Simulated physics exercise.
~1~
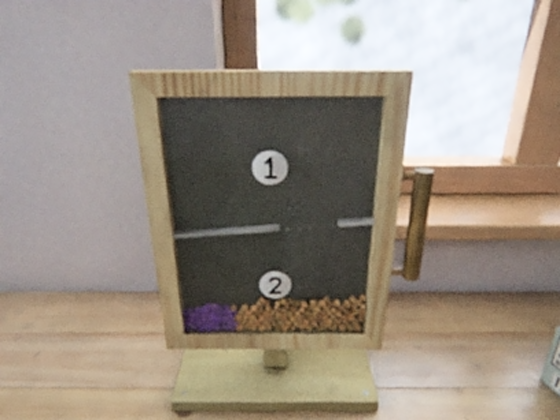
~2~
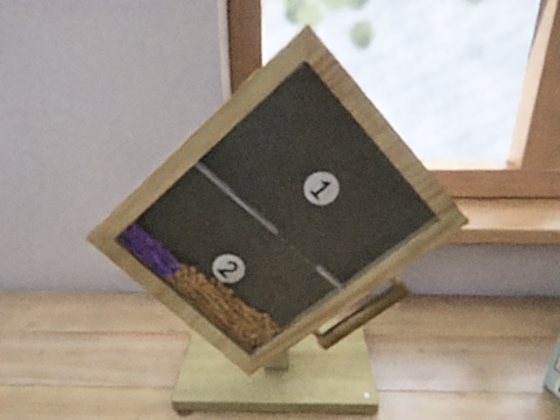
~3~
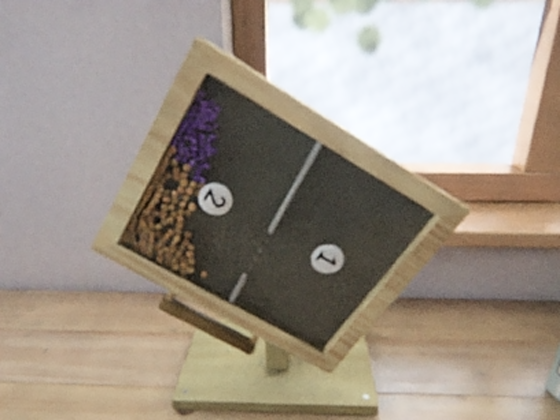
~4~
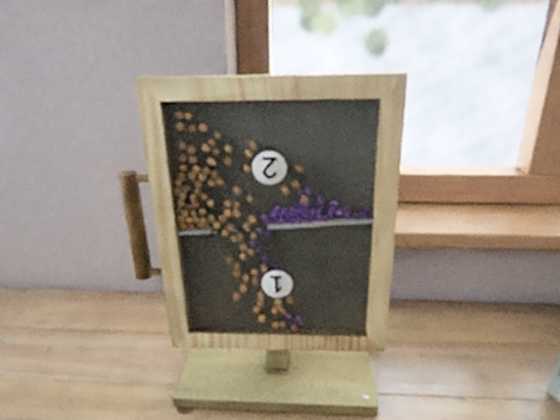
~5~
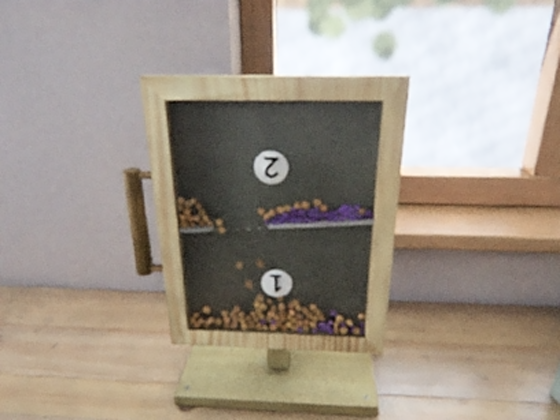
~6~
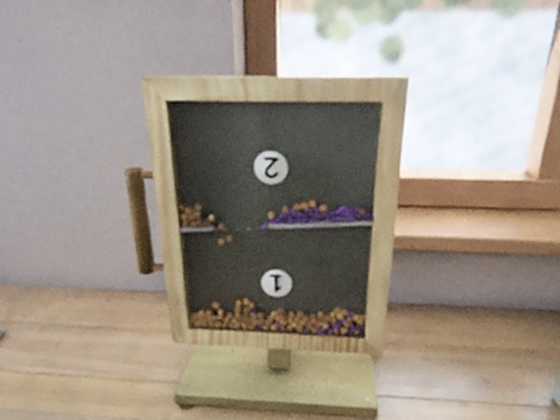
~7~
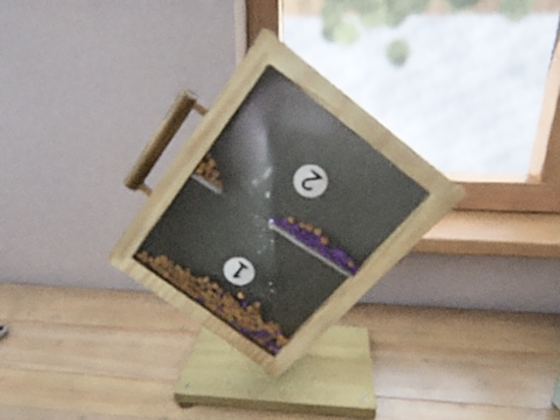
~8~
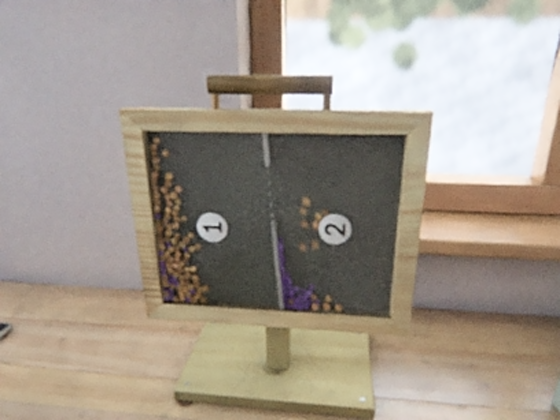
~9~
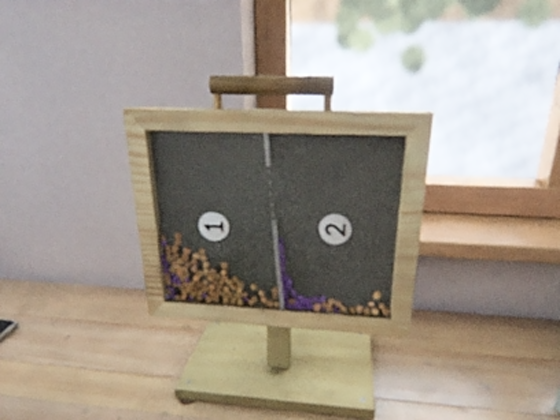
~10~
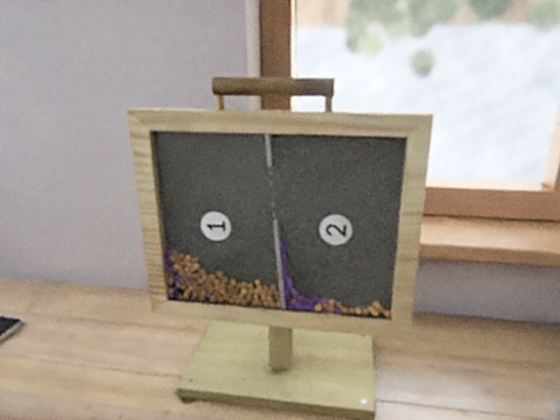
Wooden-framed box of orange and purple beads turning clockwise upside down, pausing, then turning onto its side, beads settling in both chambers.
